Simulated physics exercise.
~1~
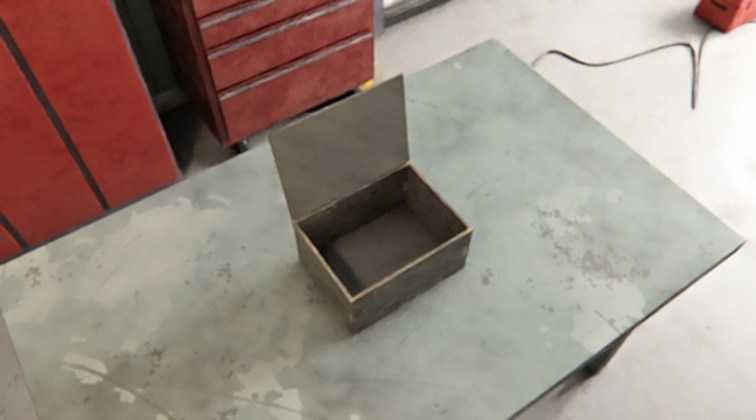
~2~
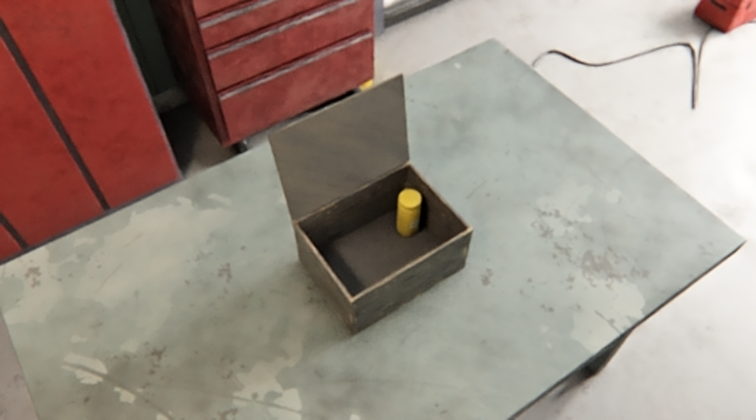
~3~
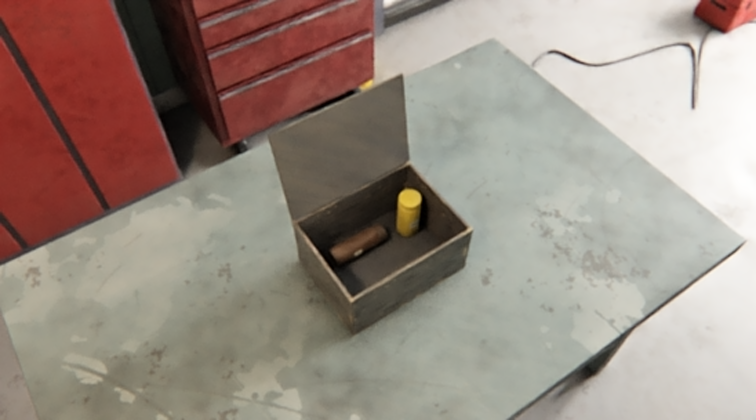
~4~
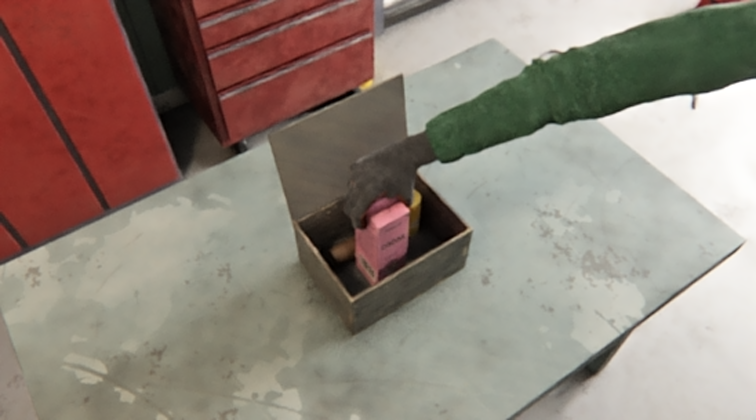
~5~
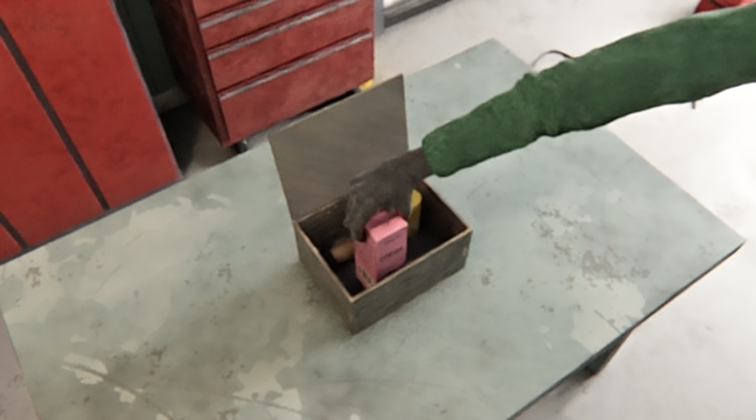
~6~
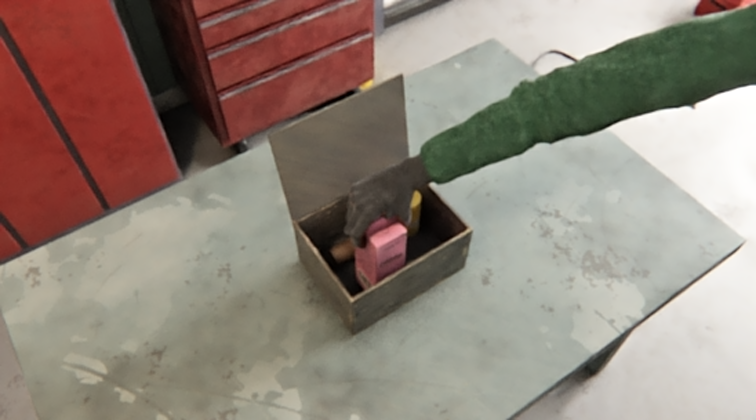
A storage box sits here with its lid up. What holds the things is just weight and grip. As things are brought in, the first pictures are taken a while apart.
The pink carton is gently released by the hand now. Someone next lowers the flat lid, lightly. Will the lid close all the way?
Off the rim.
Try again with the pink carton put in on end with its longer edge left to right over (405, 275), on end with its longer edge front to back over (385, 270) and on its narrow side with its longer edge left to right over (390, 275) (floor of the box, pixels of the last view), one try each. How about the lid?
In order: The lid gets blocked, then gets blocked, then fits down.
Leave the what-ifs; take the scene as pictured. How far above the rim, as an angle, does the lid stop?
Some 35° above the rim.
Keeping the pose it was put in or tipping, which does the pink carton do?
At the finish it holds its orientation.
Then, 1.10 s past the last view, lid starting down.
Then, 1.50 s past the last view, lid 65° above the rim.
Then, 1.80 s past the last view, lid 40° above the rim.
Then, 3.60 s past the last view, lid 37° above the rim.
Finally, lid 37° above the rim; all 3 still in place. Final places as the last picture's camera would see them, pink carton near (380, 258).
